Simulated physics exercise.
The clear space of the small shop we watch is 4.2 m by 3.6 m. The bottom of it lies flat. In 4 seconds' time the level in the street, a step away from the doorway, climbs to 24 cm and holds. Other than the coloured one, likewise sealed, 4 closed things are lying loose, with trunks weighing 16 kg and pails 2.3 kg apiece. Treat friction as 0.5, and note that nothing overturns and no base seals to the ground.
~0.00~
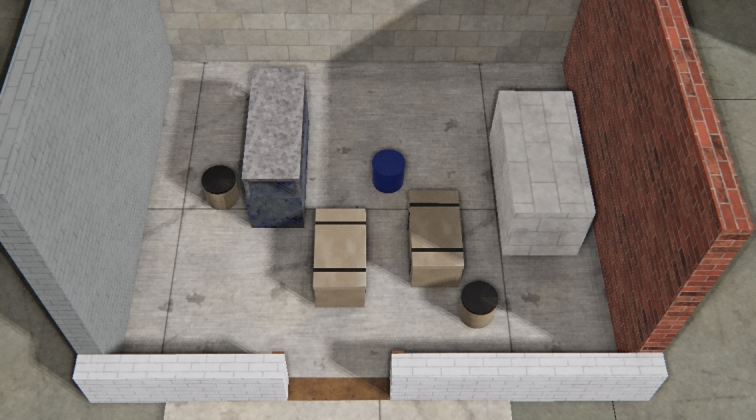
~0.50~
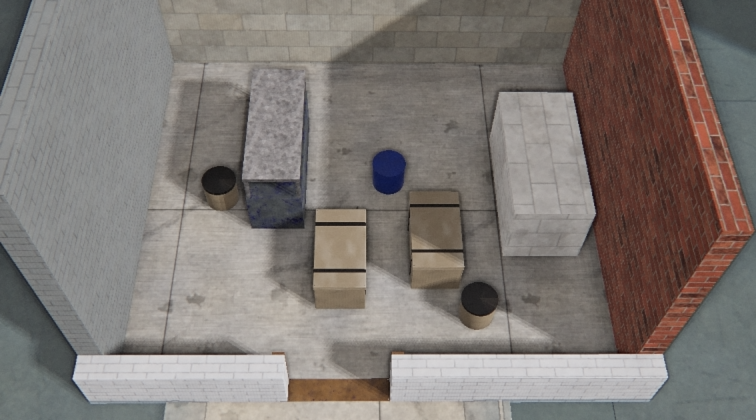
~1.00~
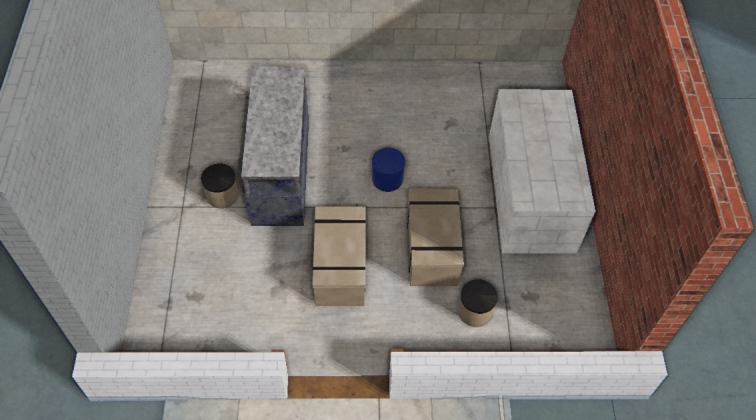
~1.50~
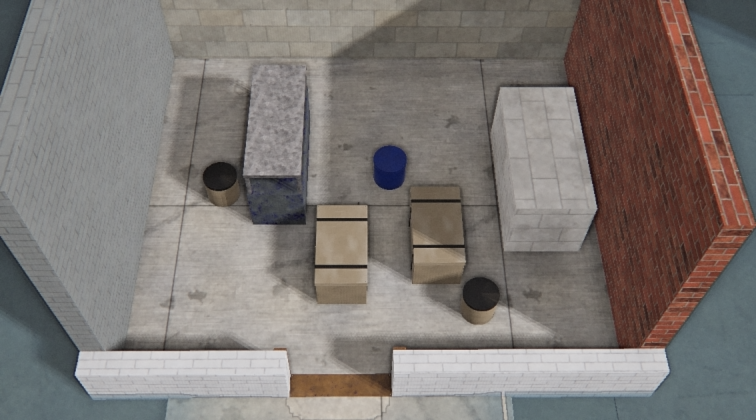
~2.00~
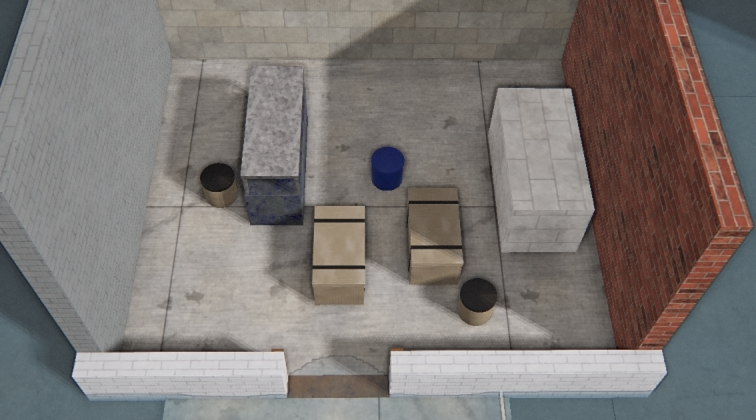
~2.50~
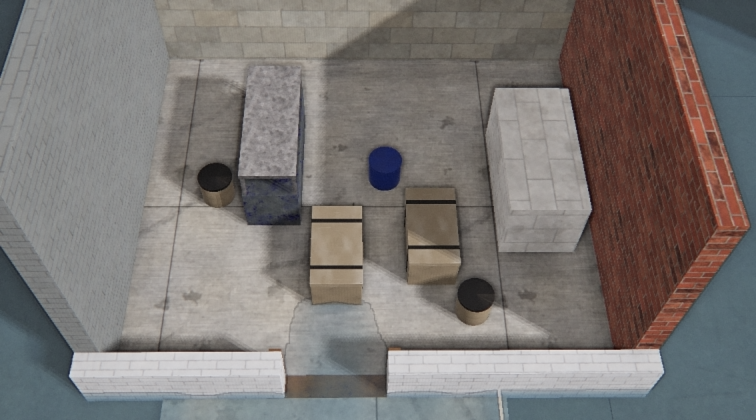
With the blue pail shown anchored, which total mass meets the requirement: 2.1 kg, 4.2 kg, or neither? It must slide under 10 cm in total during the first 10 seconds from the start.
The answer is neither.
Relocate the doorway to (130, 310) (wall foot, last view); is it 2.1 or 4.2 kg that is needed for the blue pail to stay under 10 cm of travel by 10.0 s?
Then no option works.
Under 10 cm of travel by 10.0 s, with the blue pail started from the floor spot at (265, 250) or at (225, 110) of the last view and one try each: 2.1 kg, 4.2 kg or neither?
Log: Try 1 neither pick works; try 2 neither pick works.
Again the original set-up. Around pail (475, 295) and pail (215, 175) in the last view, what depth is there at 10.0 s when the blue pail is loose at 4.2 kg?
Around 3 cm and 7 cm.
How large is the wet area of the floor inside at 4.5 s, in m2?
My estimate is roughly 6.5 m2.
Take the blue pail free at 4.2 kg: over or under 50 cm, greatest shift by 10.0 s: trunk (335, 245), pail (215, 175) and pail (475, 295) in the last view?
Respectively: Exceeded, not exceeded, not exceeded.
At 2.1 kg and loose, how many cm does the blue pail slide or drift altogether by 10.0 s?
Around 200 cm in total.
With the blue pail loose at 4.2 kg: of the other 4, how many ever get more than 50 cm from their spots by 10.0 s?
All told, that gives 2.
After 3.5 s the blue pail would be 0 cm from its start with 2.1 kg and 0 cm from its start with 4.2 kg; 0 cm of water round it then.
After 4.5 s the blue pail would be 33 cm from its start with 2.1 kg and 13 cm from its start with 4.2 kg; 3 cm of water round it then.
After 7.0 s the blue pail would be 144 cm from its start with 2.1 kg and 146 cm from its start with 4.2 kg; 9 cm of water round it then.
After 10.0 s the blue pail would be 153 cm from its start with 2.1 kg and 192 cm from its start with 4.2 kg; 12 cm of water round it then.
